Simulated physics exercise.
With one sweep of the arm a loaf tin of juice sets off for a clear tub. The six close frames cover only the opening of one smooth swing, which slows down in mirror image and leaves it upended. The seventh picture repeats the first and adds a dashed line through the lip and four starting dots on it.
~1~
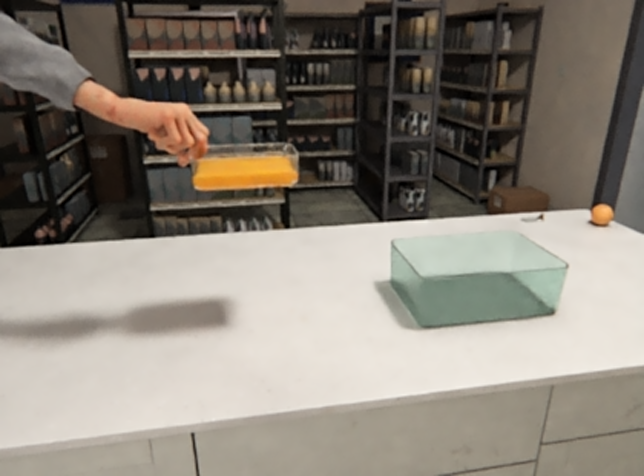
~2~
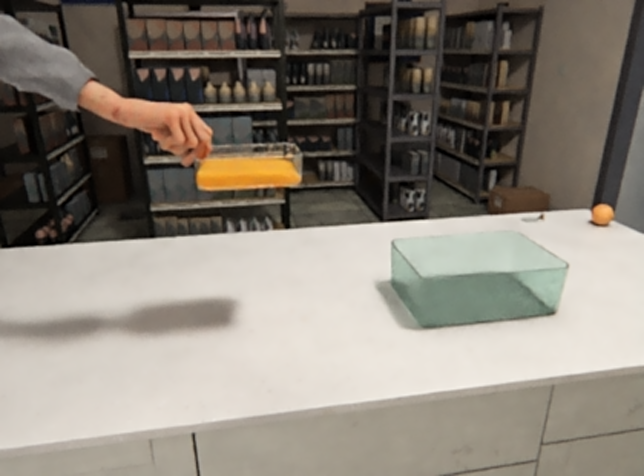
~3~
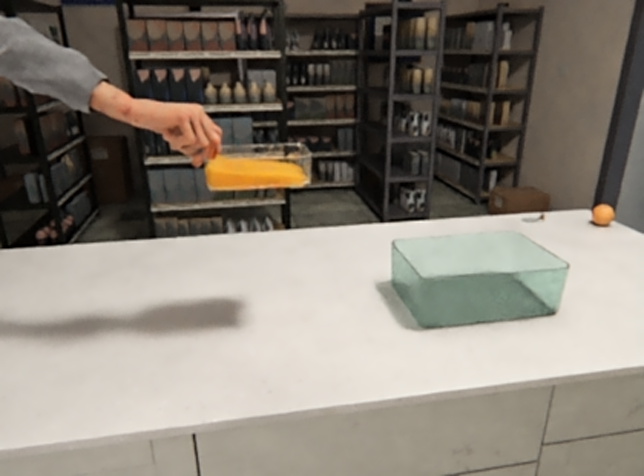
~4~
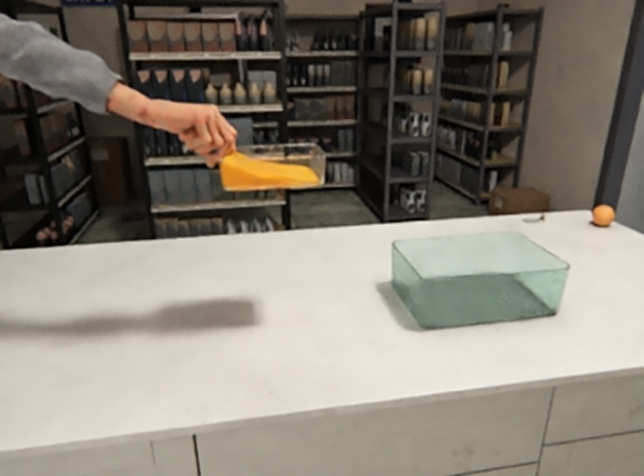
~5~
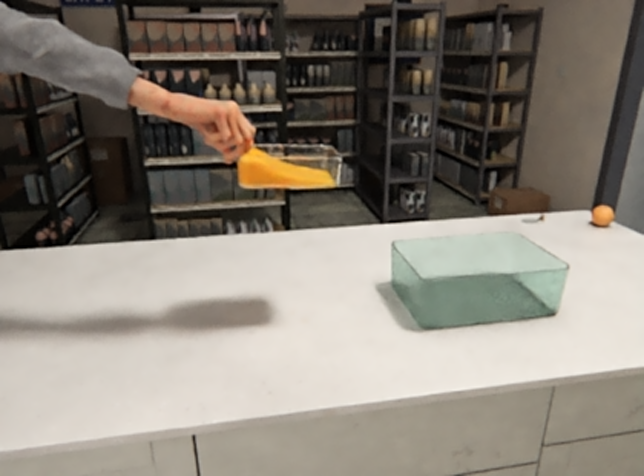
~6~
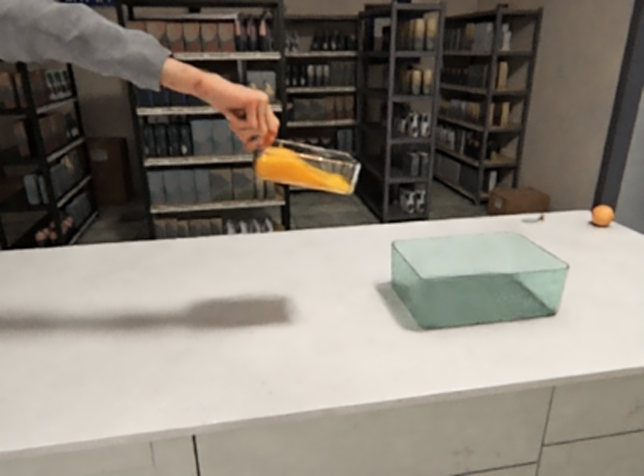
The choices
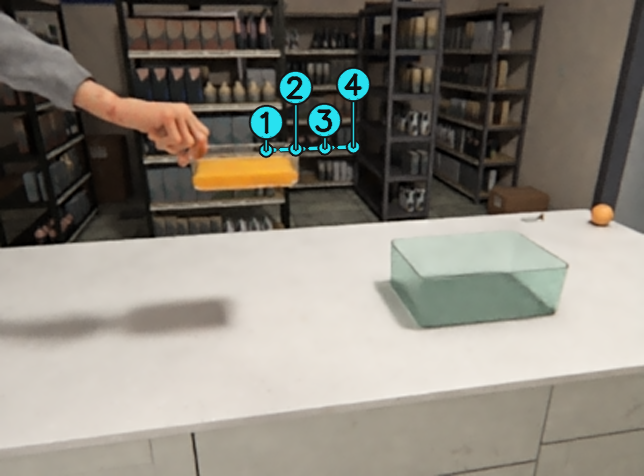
Storeroom counter, a hand carrying a clear loaf tin of orange juice rightward toward a clear tub, then tilting it slightly.
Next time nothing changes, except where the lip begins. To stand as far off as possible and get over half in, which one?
Dot 1 just does it.
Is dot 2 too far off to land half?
No.
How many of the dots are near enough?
All of them.
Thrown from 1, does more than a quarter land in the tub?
Yes, it does.
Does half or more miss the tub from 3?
No.
On the marked copy, 1 at (266, 150); 2 at (295, 149); 3 at (324, 148); 4 at (353, 146).
Choosing 1, about 68 % lands in the tub, 26 % falls short and 7 % goes beside or beyond.
Choosing 2, about 73 % lands in the tub, 19 % falls short and 8 % goes beside or beyond.
Choosing 3, about 77 % lands in the tub, 16 % falls short and 7 % goes beside or beyond.
Choosing 4, about 90 % lands in the tub, 4 % falls short and 6 % goes beside or beyond.
